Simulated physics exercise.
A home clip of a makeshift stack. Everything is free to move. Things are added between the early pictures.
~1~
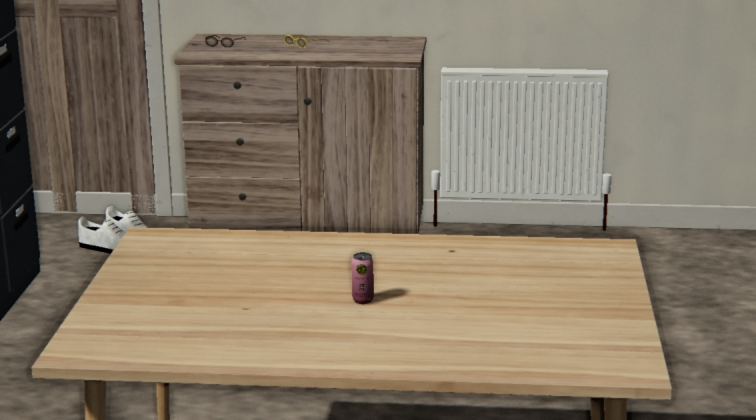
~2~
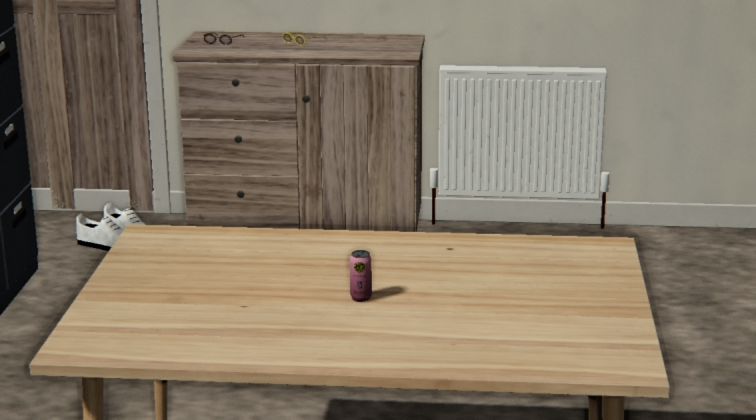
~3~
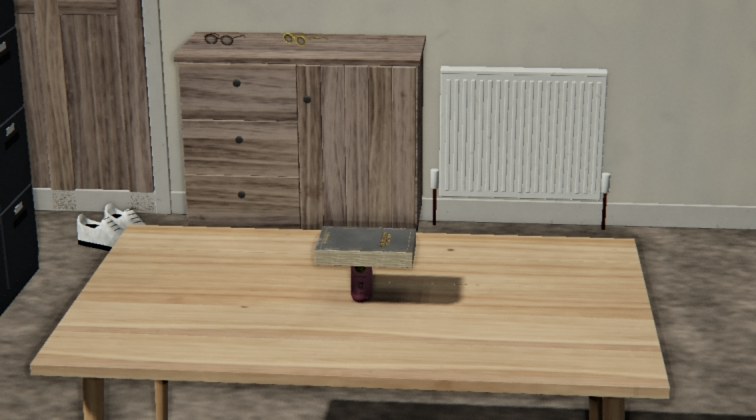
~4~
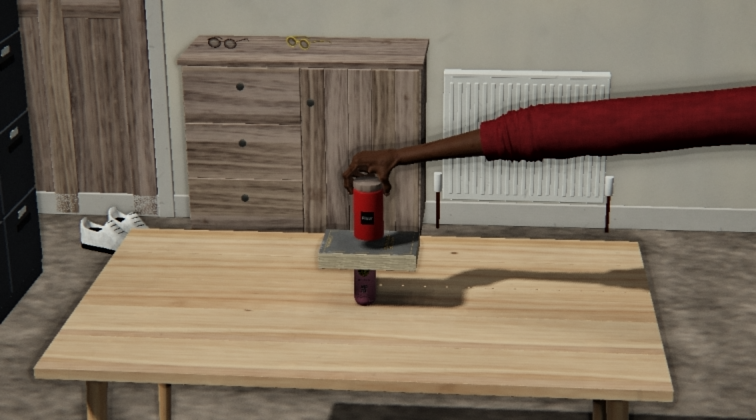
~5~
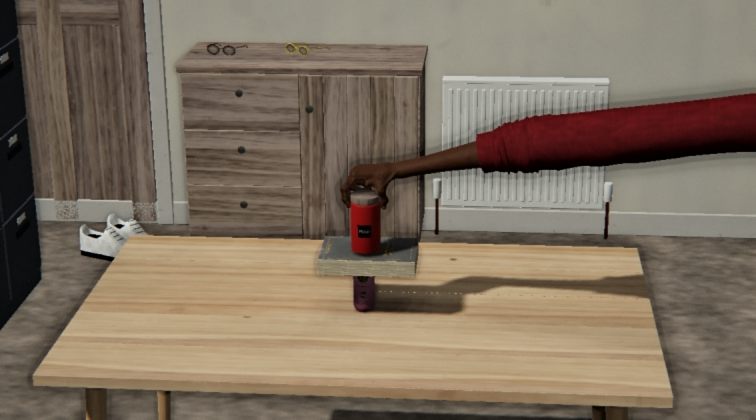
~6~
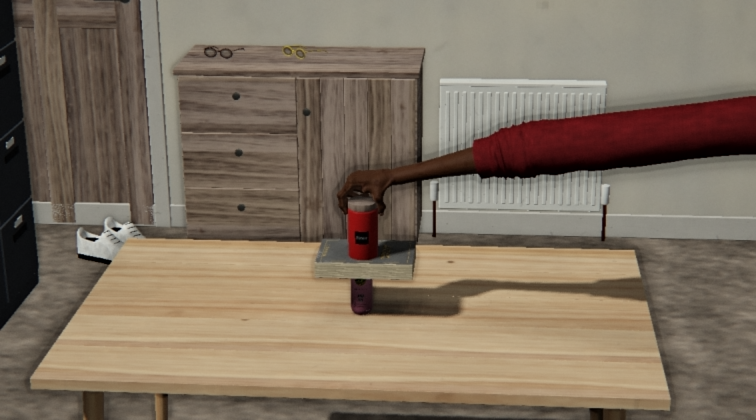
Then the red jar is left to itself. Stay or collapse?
Here the stack holds.
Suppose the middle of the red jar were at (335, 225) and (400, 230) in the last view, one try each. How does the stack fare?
First, it holds; second, it loses its balance.
Then, 0.20 s after the last picture, nothing has stirred.
Then, 0.50 s after the last picture, red jar resting near (363, 228).
At rest, all 3 in place. Seen from the same camera at the end, red jar near (363, 228). The stack stays up.
